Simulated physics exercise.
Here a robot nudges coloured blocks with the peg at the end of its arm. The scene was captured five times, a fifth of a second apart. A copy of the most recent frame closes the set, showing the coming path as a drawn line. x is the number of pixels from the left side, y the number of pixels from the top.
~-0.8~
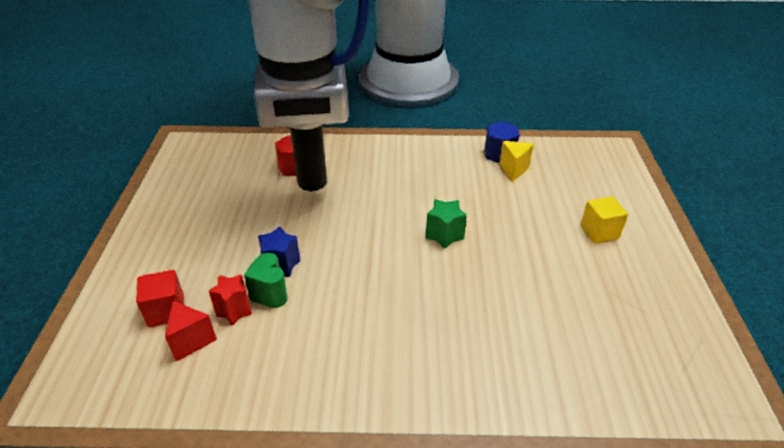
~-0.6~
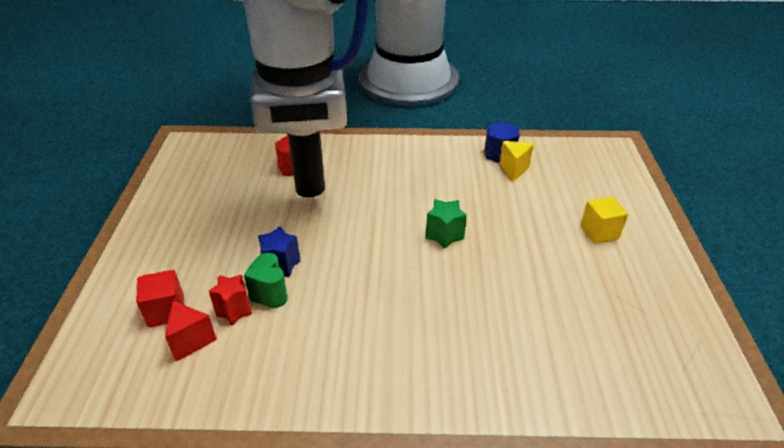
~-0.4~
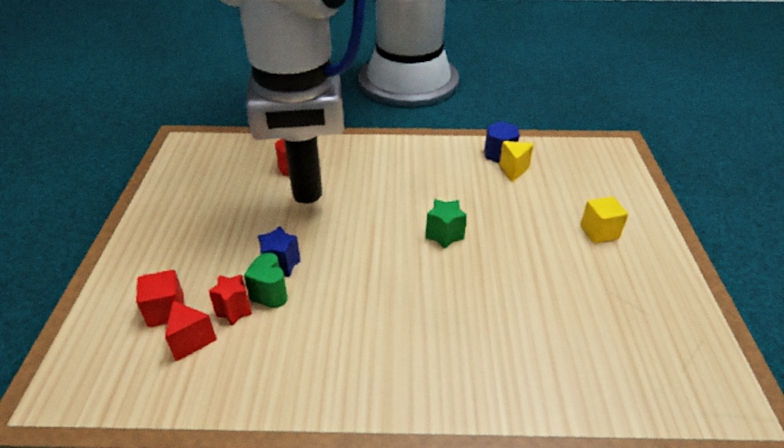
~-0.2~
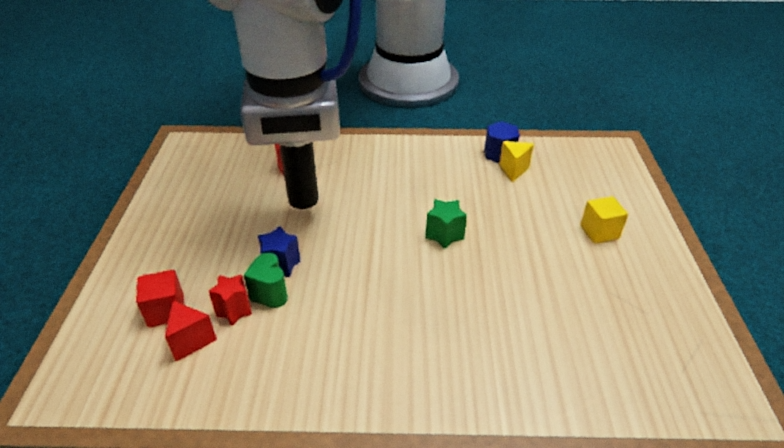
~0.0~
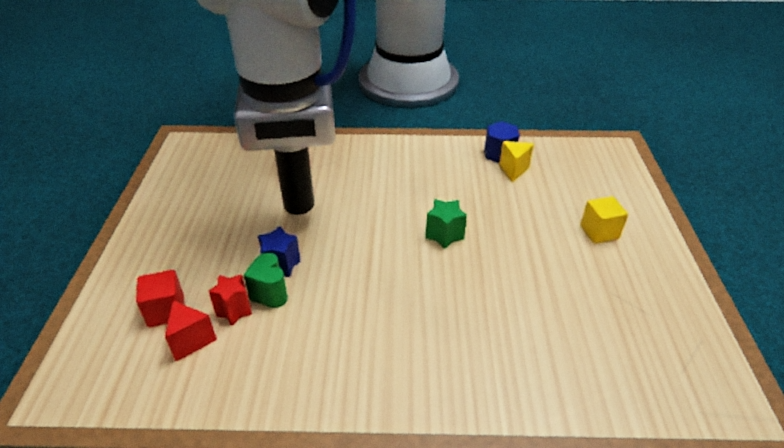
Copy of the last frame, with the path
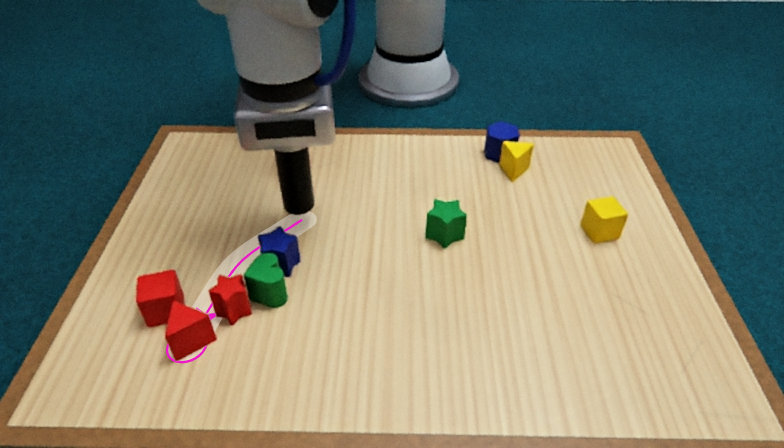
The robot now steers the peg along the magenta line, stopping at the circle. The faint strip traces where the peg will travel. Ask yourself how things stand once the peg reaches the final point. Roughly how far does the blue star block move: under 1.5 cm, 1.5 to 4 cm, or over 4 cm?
Within 1.5 cm.
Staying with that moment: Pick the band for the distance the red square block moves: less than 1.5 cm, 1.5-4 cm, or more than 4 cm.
Its displacement is below 1.5 cm.
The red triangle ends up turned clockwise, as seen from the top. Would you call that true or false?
The statement is false.
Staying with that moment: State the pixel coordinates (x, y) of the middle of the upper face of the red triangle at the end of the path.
My best guess is (165, 349).
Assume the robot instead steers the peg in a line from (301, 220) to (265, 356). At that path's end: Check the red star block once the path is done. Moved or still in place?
By the last moment of the path, the red star block has shifted.
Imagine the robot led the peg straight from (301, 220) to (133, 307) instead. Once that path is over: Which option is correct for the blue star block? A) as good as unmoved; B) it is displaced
Choice A: As good as unmoved.
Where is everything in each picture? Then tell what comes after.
In the first picture, peg tip (313, 183); block tops, red square block (156, 285); red triangle (182, 317); red star block (228, 286); blue star block (276, 240).
In the second picture, peg (311, 189); blocks unchanged.
In the third picture, peg (308, 194); blocks unchanged.
In the fourth picture, peg (304, 200); blocks unchanged.
In the fifth picture, peg (299, 205); red square block (156, 285); red triangle (182, 317); red star block (228, 286); blue star block (276, 240).
Path on the board, from (301, 220) by way of (234, 270) to (187, 346).
The first path, step by step. One third of the way, peg (251, 235); nothing pushed yet.
Two thirds of the way, peg (214, 278); red star block (228, 289).
At the end, peg (181, 331); red square block in place; red triangle (165, 349), turned 25° anticlockwise; red star block (223, 302), turned 90° anticlockwise; blue star block in place.
